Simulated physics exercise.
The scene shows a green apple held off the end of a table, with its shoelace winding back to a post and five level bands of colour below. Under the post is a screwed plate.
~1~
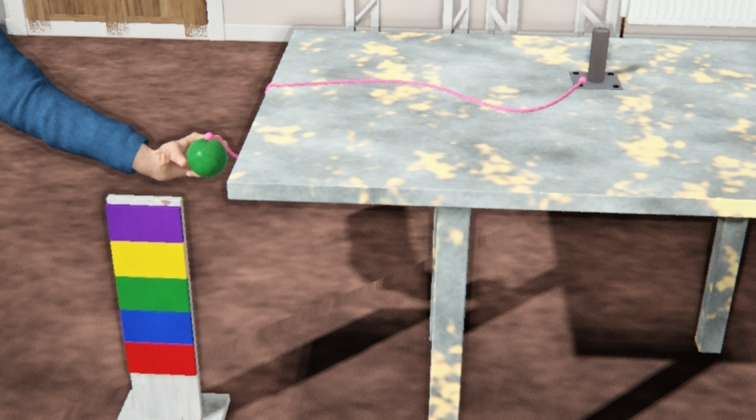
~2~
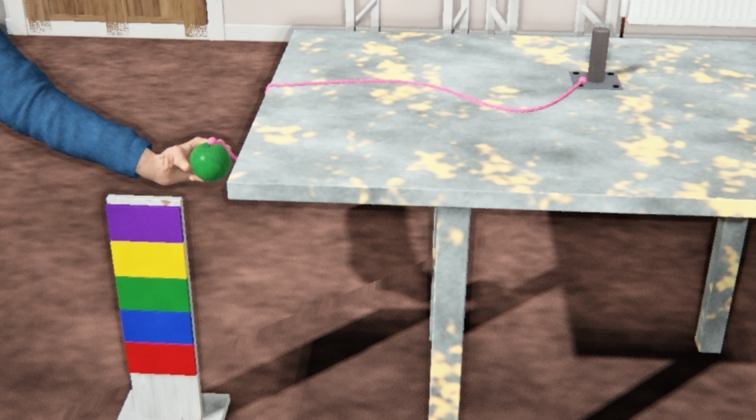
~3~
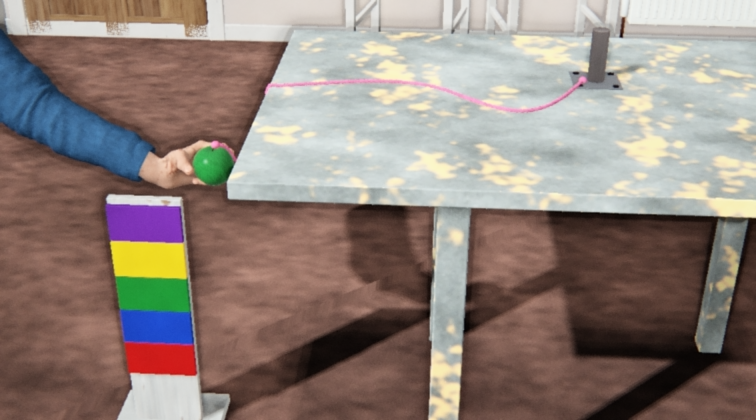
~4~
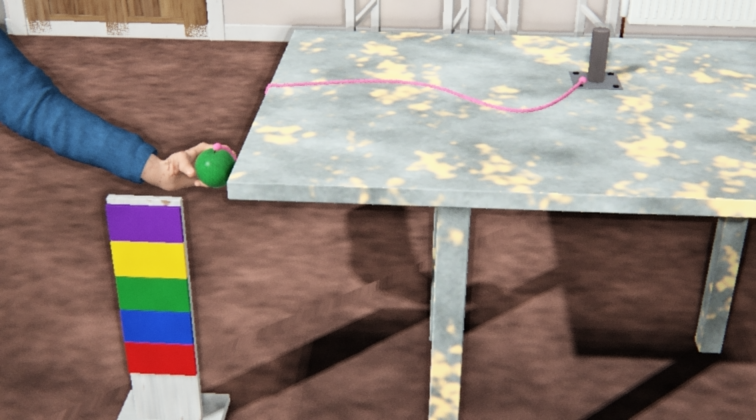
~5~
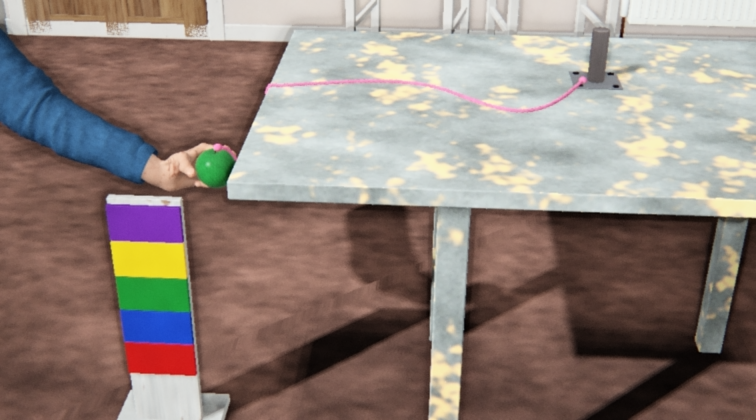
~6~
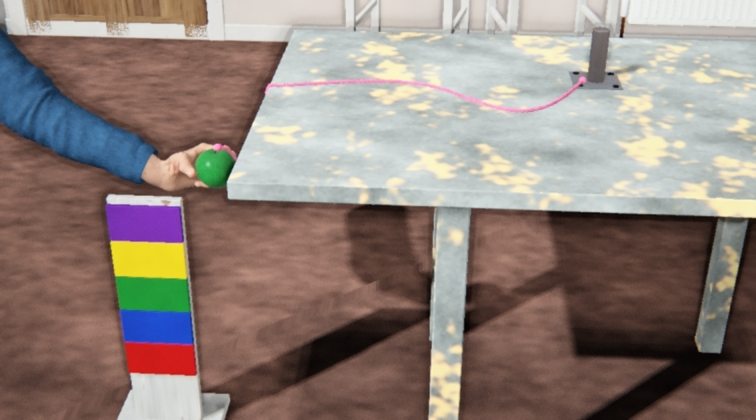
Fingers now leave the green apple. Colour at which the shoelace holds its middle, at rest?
Green.
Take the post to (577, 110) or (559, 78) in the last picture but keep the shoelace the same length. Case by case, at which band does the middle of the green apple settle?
Answer, in order: Blue, blue.
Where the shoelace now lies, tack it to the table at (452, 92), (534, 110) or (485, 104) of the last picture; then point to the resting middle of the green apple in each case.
Taking the tries in turn: (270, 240), (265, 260) and (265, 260).
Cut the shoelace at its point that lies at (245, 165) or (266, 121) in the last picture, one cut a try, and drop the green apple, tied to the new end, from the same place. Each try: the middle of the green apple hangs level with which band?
One after the other: Yellow; purple.
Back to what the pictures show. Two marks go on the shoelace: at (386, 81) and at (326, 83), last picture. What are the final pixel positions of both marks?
One ends up around (319, 89), the other around (267, 103).
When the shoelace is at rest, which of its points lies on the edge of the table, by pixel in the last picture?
Look around (333, 83).
Soon after, apple near (297, 267); level with yellow.
Then, apple near (259, 273); level with green.
At rest, apple near (270, 283); level with green. The shoelace holds its middle at green.
